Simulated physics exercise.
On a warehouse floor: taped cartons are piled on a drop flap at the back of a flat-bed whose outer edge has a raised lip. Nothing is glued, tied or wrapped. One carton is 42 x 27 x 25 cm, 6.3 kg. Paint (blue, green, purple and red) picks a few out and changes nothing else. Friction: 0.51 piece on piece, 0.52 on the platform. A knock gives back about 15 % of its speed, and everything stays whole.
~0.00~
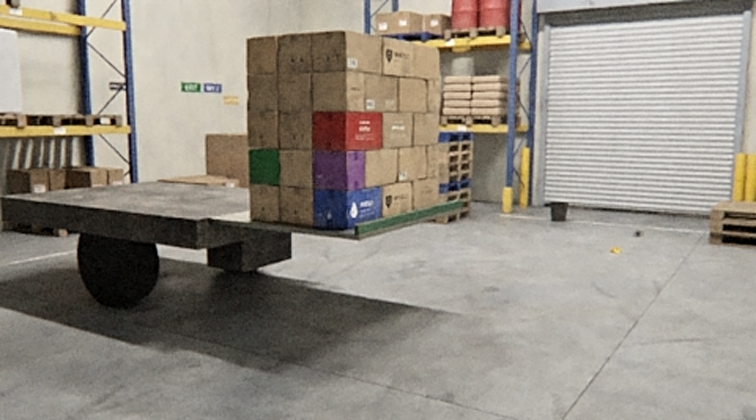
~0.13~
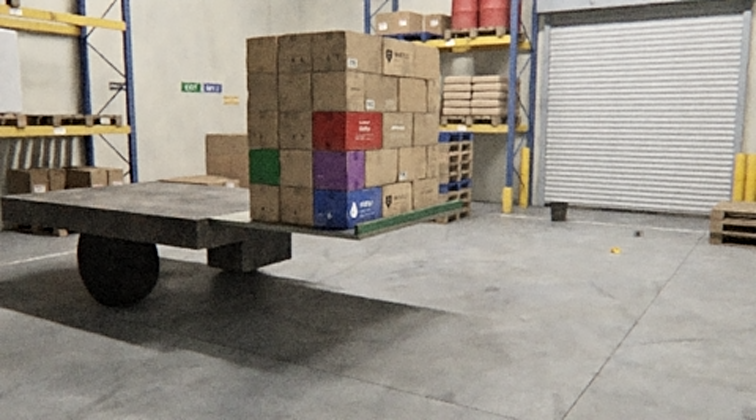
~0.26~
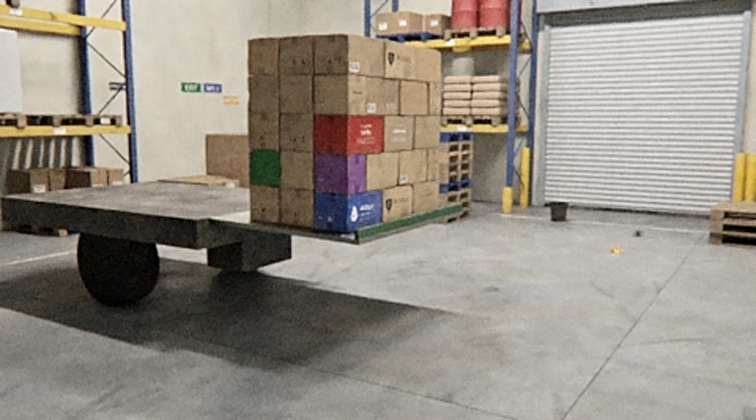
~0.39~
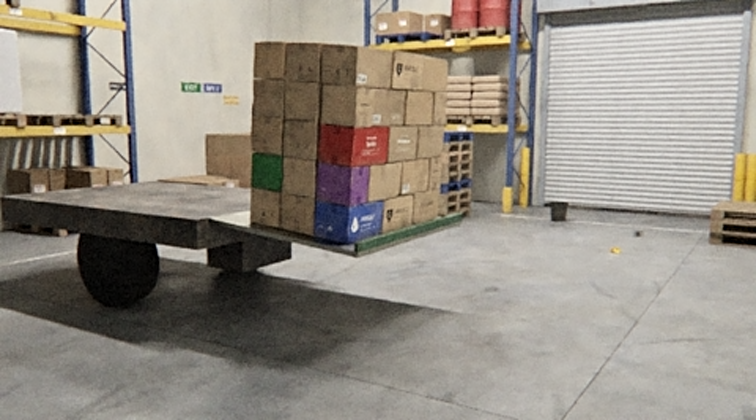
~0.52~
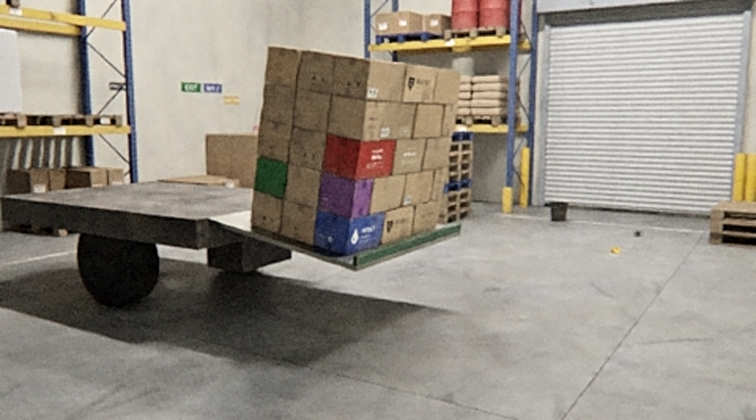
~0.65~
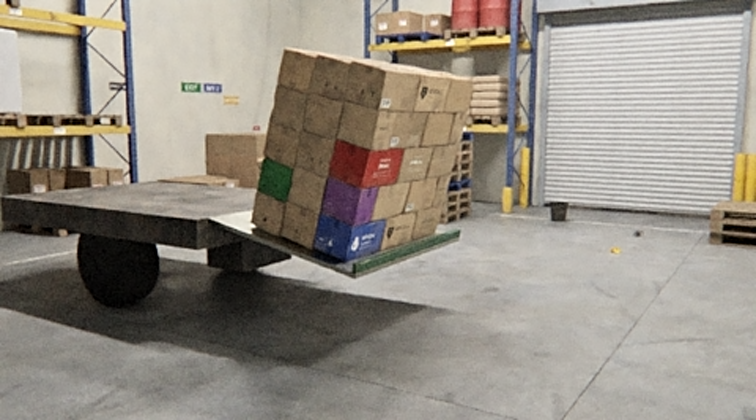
The flap at the back of a flat-bed stayed level at first, then tilted downward at its outer edge, and the tall stack of taped cartons on it leaned to the right.
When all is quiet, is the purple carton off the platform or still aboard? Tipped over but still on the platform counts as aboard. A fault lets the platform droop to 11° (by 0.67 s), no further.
It falls off.
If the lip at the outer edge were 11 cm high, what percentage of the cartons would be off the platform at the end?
Then 60 per cent.
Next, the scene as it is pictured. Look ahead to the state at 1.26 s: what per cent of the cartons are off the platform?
At that moment 45 per cent.
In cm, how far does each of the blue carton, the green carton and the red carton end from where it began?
Moved: Blue 30, green 20, red 160.
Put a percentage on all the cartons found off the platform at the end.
Roughly 60 per cent of them.
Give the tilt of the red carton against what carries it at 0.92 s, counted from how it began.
Roughly 20°.
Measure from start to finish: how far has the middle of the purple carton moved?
Roughly 125 cm away.
After 0.92 s, slope 11°; 4 of the 51 cartons off the platform; purple carton leaning 19°; red carton leaning 19°.
After 1.26 s, slope 11°; 24 of the 51 cartons off the platform; purple carton leaning 53°, 14 cm lower; red carton leaning 53°, 25 cm lower.
After 1.92 s, slope 11°; 31 of the 51 cartons off the platform; purple carton on its side; red carton on its side.
By the end (3.1 s), slope 11°; 31 of the 51 cartons off the platform; purple carton on its side; red carton on its side; blue carton leaning 62°. As the last picture would show them, middles, purple carton near (433, 344), red carton near (484, 347).
